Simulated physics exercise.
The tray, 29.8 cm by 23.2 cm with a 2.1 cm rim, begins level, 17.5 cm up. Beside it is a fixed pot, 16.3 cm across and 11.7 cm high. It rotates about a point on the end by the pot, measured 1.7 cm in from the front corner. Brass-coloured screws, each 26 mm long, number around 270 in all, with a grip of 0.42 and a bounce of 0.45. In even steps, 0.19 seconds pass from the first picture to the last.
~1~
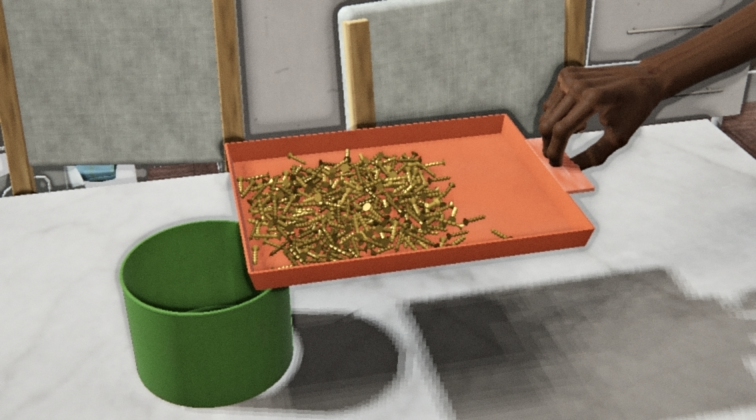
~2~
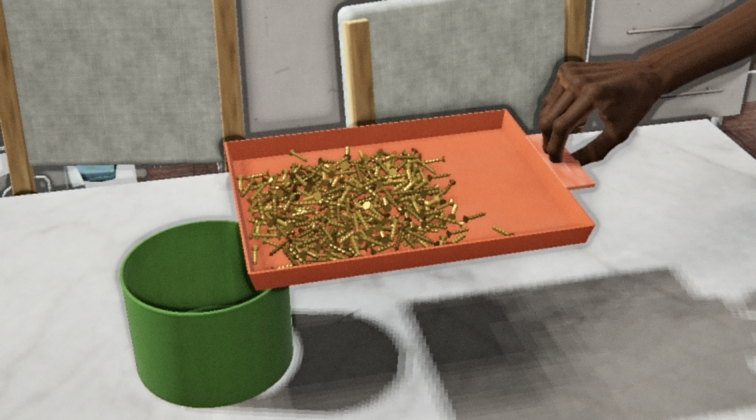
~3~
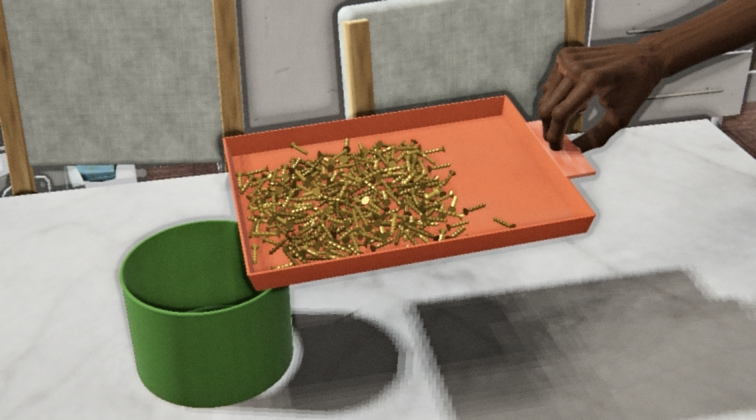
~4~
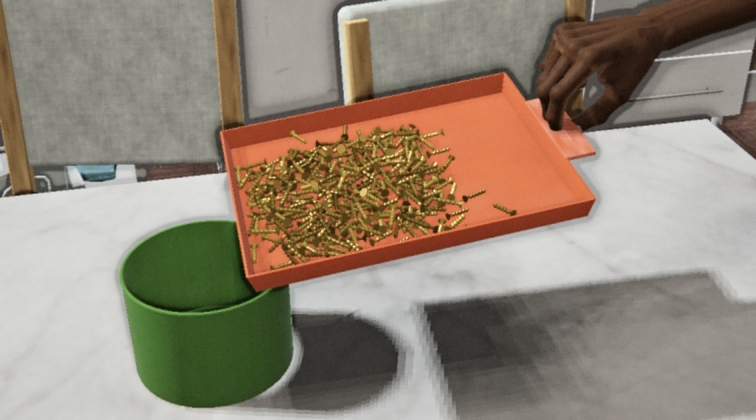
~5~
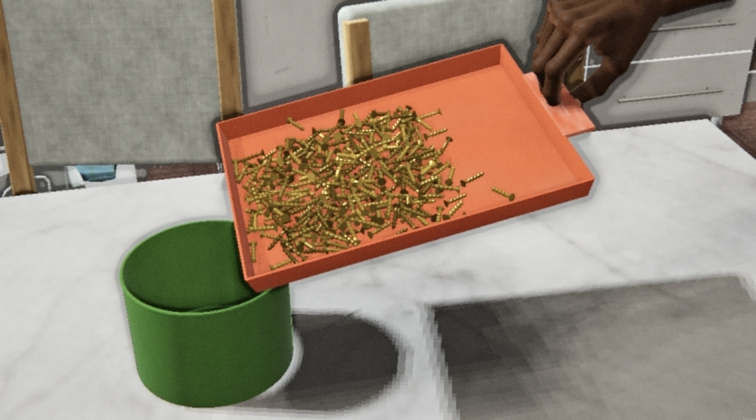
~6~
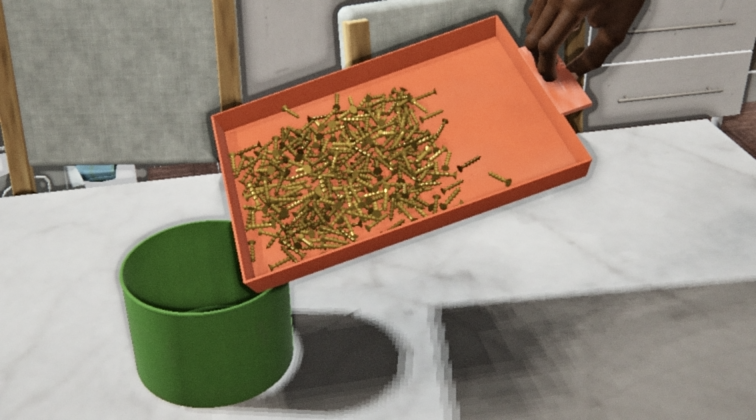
On a white marble table, a hand gripping an orange tray heaped with brass-coloured screws gradually raised its right end, while the left end stayed low beside a green pot and the screws barely shifted.
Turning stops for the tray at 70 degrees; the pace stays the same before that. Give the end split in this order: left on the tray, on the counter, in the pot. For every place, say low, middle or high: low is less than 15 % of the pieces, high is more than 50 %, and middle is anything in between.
Here is the split: Tray: Low; counter: High; pot: Low.
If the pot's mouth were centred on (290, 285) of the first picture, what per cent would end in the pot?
I'd expect near 0 per cent.
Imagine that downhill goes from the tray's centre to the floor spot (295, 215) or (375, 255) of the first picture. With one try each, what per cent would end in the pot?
Roughly 45 per cent on the first try and 0 per cent on the second.
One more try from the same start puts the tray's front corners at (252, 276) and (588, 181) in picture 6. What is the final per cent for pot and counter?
That works out as pot 0 and counter 95.
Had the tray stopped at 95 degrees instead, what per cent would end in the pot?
0 %.
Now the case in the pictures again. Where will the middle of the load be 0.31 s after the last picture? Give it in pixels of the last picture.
At that time the load is centred around (253, 194).
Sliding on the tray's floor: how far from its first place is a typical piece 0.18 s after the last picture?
Displacement on the tray: Roughly 2 cm.
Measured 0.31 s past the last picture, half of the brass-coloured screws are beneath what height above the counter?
Median height: Approx. 24 cm.
Then, 0.18 s after the last picture, tilt 45 degrees; the tray holds 100 %, the pot 0 %.
Then, 0.31 s after the last picture, tilt 64 degrees; the tray holds 100 %, the pot 0 %.
Then, 0.56 s after the last picture, tilt 70 degrees; the tray holds 25 %, the pot 0 %.
In the end, tray 5 %, counter 90 %, pot 0 %.
